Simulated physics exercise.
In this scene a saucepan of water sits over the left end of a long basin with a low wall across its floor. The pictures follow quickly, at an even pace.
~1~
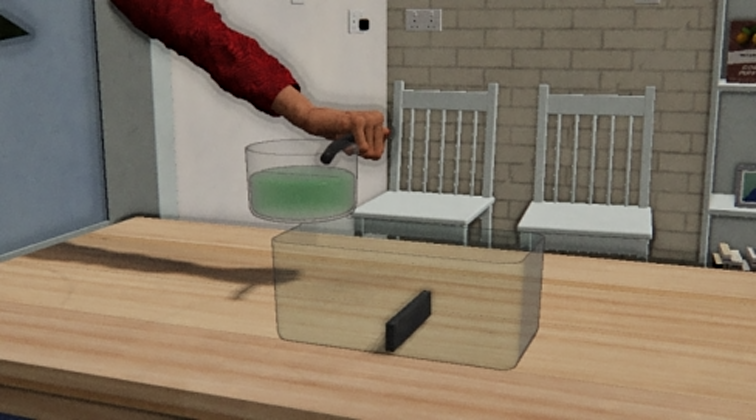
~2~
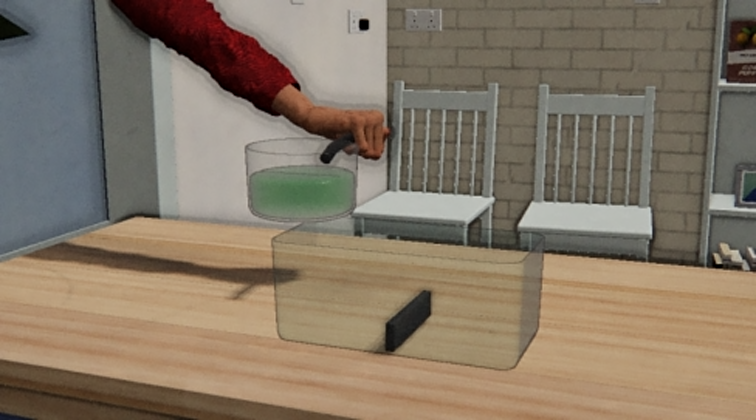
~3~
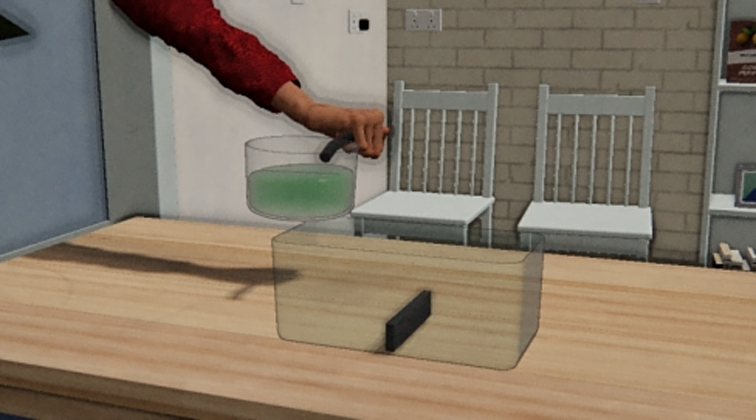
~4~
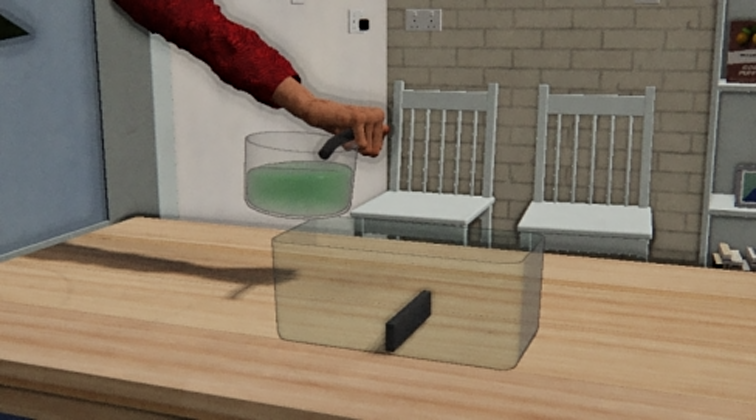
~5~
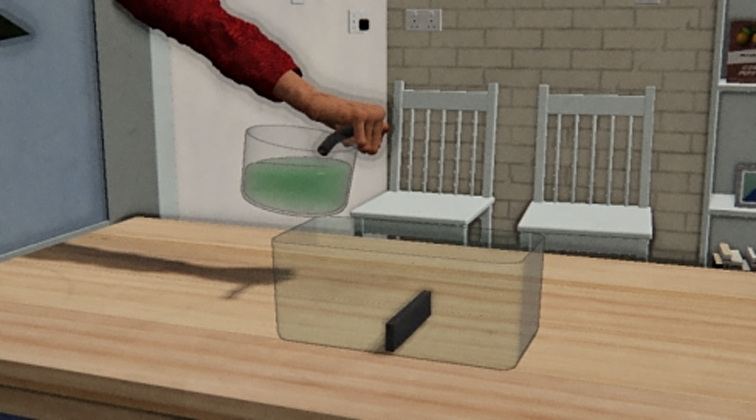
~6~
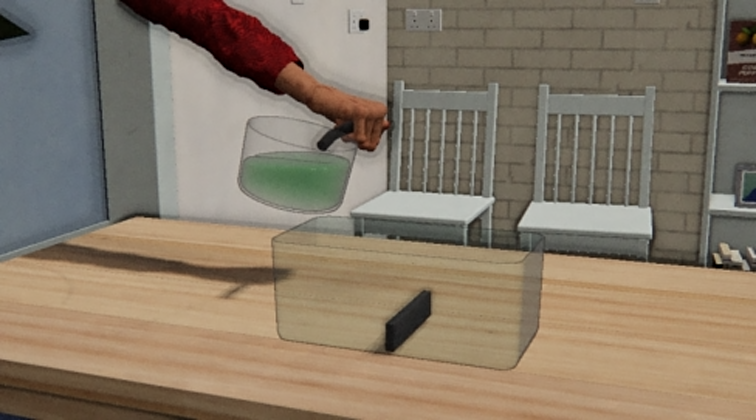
A hand slowly tilts a clear pan of green liquid above a see-through basin.
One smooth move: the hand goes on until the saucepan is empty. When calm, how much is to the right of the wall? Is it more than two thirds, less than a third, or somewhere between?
Short answer, the right side gets past two thirds.
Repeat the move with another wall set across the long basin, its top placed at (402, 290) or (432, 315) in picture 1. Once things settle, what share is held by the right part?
That'd be about 95 percent for the first and about 55 percent for the other.
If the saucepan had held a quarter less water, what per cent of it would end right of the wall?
It should come out close to 90 per cent.
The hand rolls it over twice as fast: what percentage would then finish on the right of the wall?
I'd estimate about 70 percent ends up there.
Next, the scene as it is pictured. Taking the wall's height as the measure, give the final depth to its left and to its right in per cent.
The left part 10 per cent, the right part 80.
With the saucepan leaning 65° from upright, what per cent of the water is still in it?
I'd put it at some 80 in a hundred.
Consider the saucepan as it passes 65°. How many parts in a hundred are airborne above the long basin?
It works out to about 20 percent.
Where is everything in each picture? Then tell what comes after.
It leans 0°; its right rim is at (353, 151); the water meets the walls at (258, 171) and (352, 177); the long basin's rim runs from (295, 229) to (534, 250); the wall's top is at (410, 308), in the first frame.
It leans 1°; its right rim is at (353, 151); the water meets the walls at (258, 171) and (353, 176), in the second frame.
It leans 2°; its right rim is at (353, 151); the water meets the walls at (257, 170) and (351, 174), in the third frame.
It leans 5°; its right rim is at (353, 151); the water meets the walls at (256, 167) and (351, 172), in the fourth frame.
It leans 10°; its right rim is at (352, 151); the water meets the walls at (254, 163) and (350, 168), in the fifth frame.
It leans 15°; its right rim is at (352, 151); the water meets the walls at (252, 156) and (348, 164), in the sixth frame.
A moment on, the tilt is 65° and 78 per cent is still to pour, 2 is left of the wall and 0 right of it.
Next, the tilt is 95° and 21 per cent is still to pour, 5 is left of the wall and 53 right of it.
Then the tilt is 102° and 1 per cent is still to pour, 10 is left of the wall and 84 right of it.
Later the tilt is 102° and 0 per cent is still to pour, 12 is left of the wall and 87 right of it.
In the end 12 per cent lies left of the wall, 87 right of it and 1 outside.
